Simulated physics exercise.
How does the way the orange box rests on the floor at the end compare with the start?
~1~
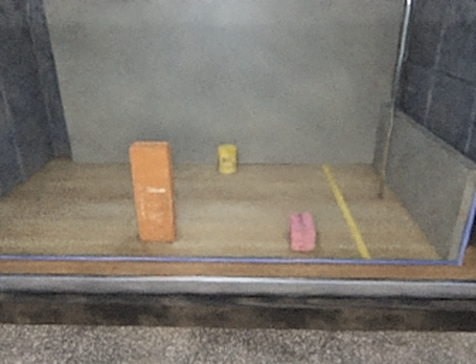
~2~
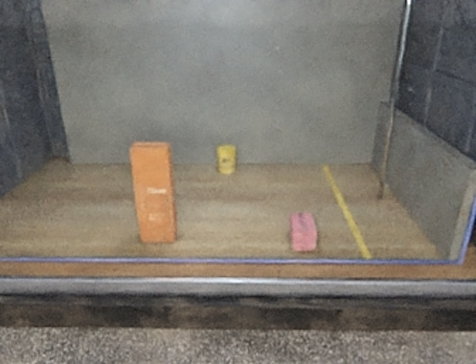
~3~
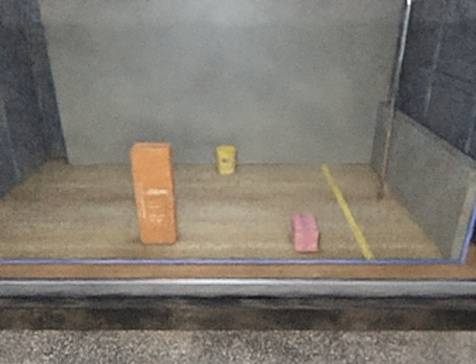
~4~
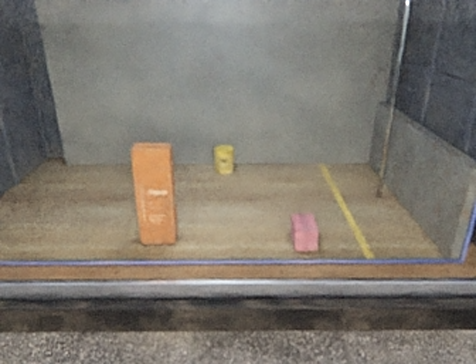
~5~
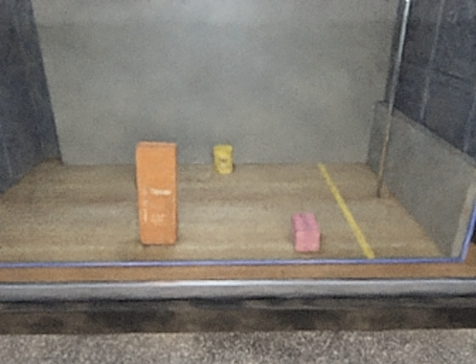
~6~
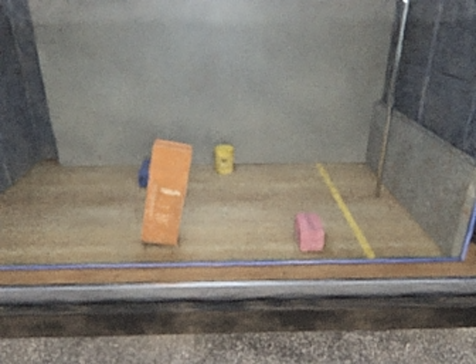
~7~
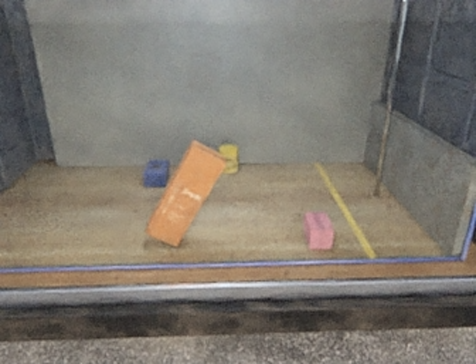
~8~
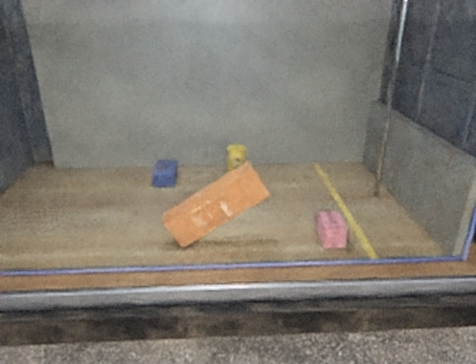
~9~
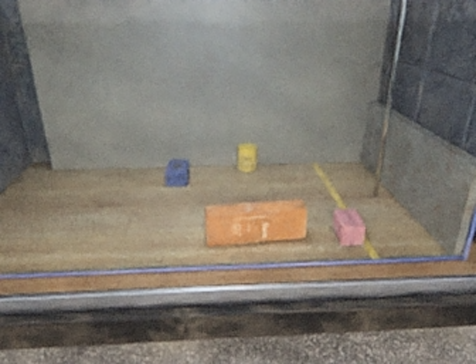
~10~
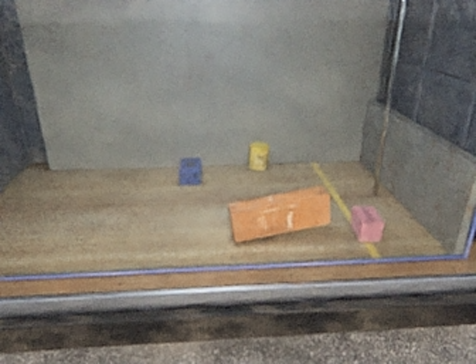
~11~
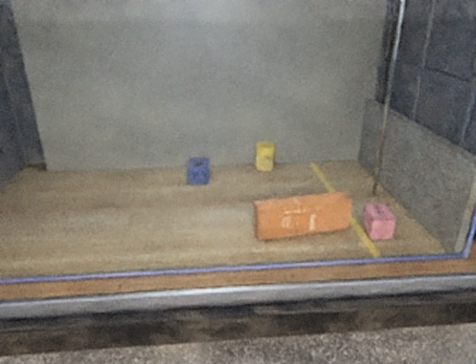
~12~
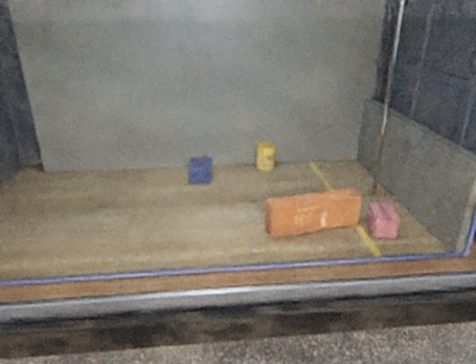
At the start the orange box stands upright, and by the end it is lying on its side.
